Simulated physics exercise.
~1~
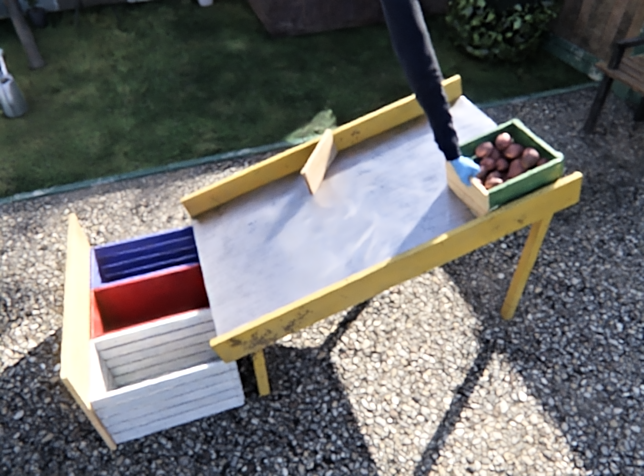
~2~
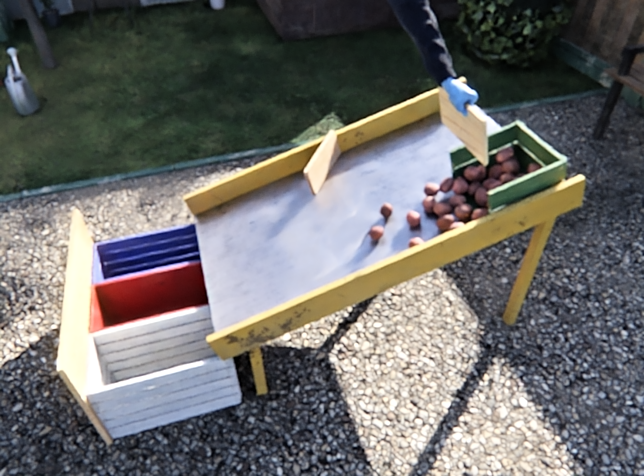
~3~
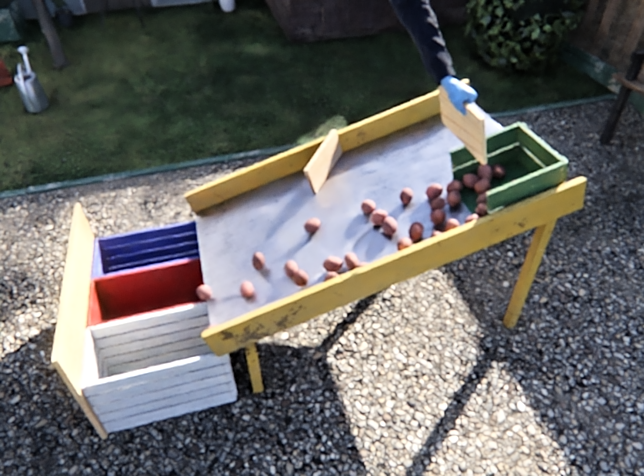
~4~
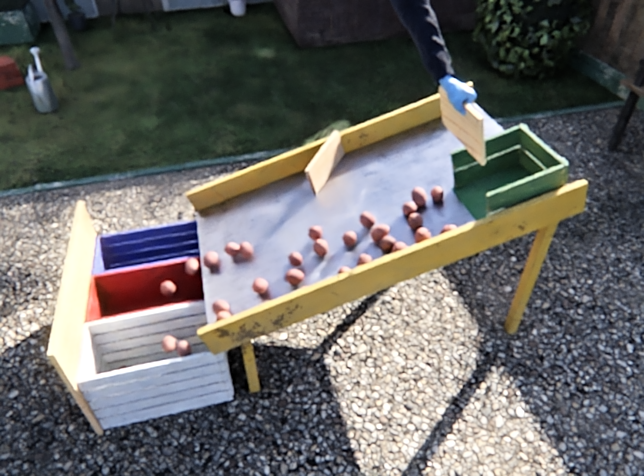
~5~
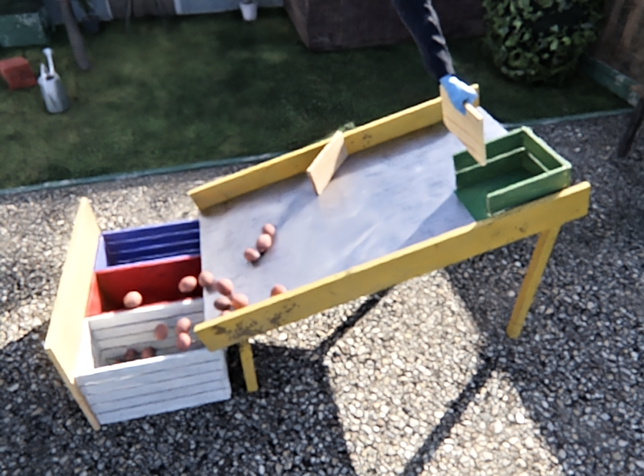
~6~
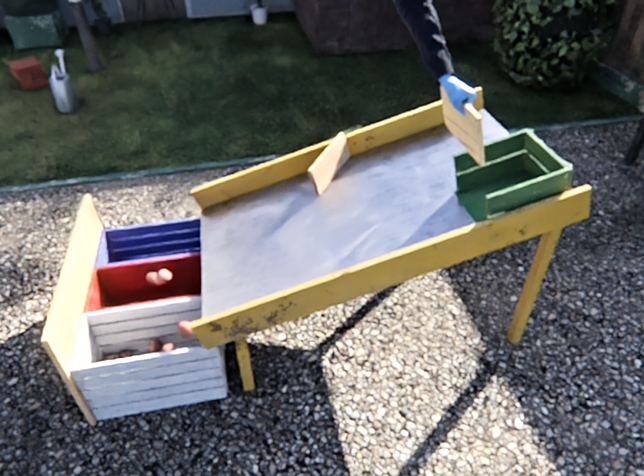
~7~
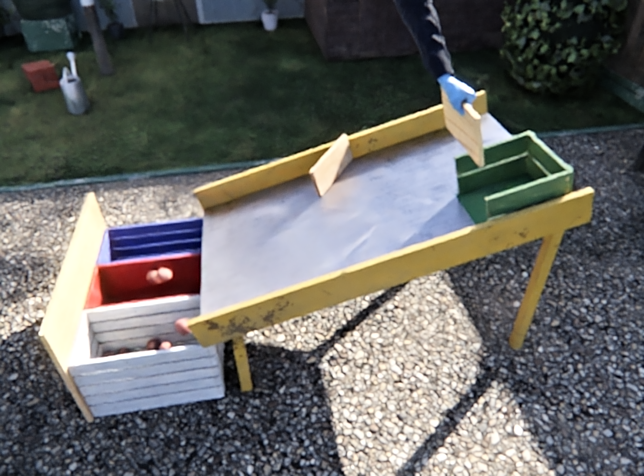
In a gravel yard beside a lawn, seen from above by a slowly drifting camera, a sloping grey table with yellow rails carries an angled wooden board. A green box of reddish-brown potatoes sits at its high right end, while blue, red and white bins line the low left end. A blue-gloved hand lifts a wooden gate, and the potatoes spill out and roll down leftward. The box empties as they drop off the edge into the red and white bins. The table ends bare, with potatoes visible in both bins and the gate still held up.
